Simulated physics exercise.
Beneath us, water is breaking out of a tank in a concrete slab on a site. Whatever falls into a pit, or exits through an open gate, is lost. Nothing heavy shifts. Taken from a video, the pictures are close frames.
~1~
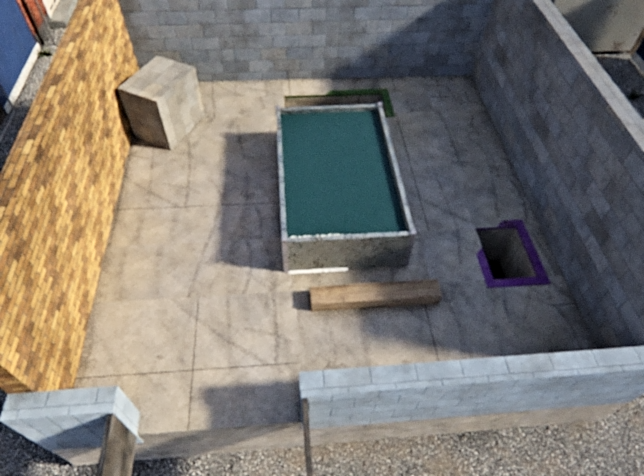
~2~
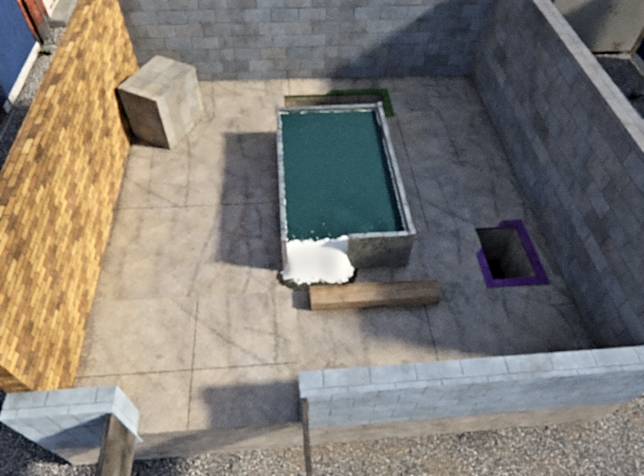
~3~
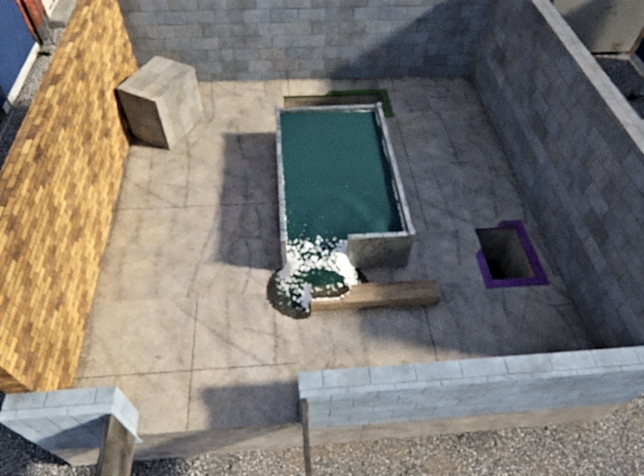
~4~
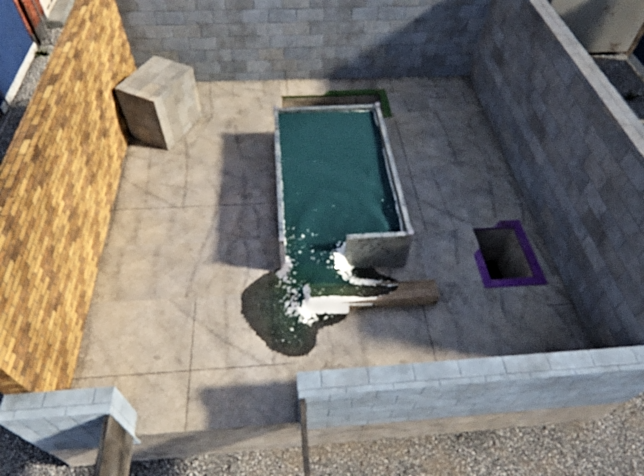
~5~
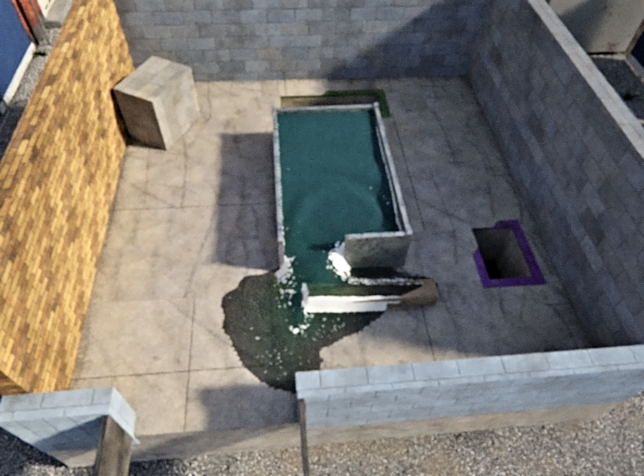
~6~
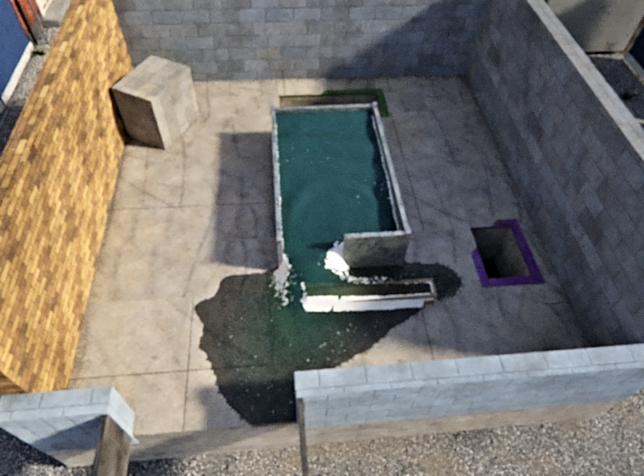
A tank of dark green water stands on a pale concrete slab, seen from above within low walls, grey block at the back and right, yellow-brown brick on the left. A grey block sits at upper left, a timber lies before the tank, and a purple-edged square hole is at right. Water bursts foaming from the tank's near left corner, strikes the timber and spreads darkly to the front wall.
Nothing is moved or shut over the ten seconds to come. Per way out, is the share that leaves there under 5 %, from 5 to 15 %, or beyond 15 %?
At the end, the gate will get a big slice beyond fifteen per cent, the green pit will get a thin slice beneath five per cent, the purple pit will get a big slice beyond fifteen per cent.
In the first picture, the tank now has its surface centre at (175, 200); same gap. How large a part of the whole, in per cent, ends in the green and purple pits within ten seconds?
Estimated shares - green: Some 2 in a hundred; purple: Some 6 in a hundred.
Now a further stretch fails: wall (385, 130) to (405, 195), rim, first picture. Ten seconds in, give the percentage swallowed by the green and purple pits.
The green pit takes 20 per cent and the purple pit 40 per cent.
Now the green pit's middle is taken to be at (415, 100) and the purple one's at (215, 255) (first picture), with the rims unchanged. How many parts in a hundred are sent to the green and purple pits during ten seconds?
Percentages by pit: Green at 6, purple at 2.
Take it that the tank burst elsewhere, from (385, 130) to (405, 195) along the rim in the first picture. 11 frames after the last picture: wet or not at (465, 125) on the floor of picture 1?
Submerged.
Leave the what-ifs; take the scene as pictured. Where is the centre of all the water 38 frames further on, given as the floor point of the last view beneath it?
Centre point: Around (333, 241).
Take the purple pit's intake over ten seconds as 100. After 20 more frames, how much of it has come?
Close to 20 %.
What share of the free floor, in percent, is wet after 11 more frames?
I'd put it at roughly 30 per cent.
A moment on, water covers 20 % of the floor; the gate 3 %, the green pit 0 %, the purple pit 1 %.
Next, water covers 30 % of the floor; the gate 9 %, the green pit 0 %, the purple pit 2 %.
Then, water covers 35 % of the floor; the gate 17 %, the green pit 0 %, the purple pit 4 %.
Later, water covers 55 % of the floor; the gate 26 %, the green pit 0 %, the purple pit 10 %.
In the end, water covers 60 % of the floor; the gate 34 %, the green pit 0 %, the purple pit 18 %.
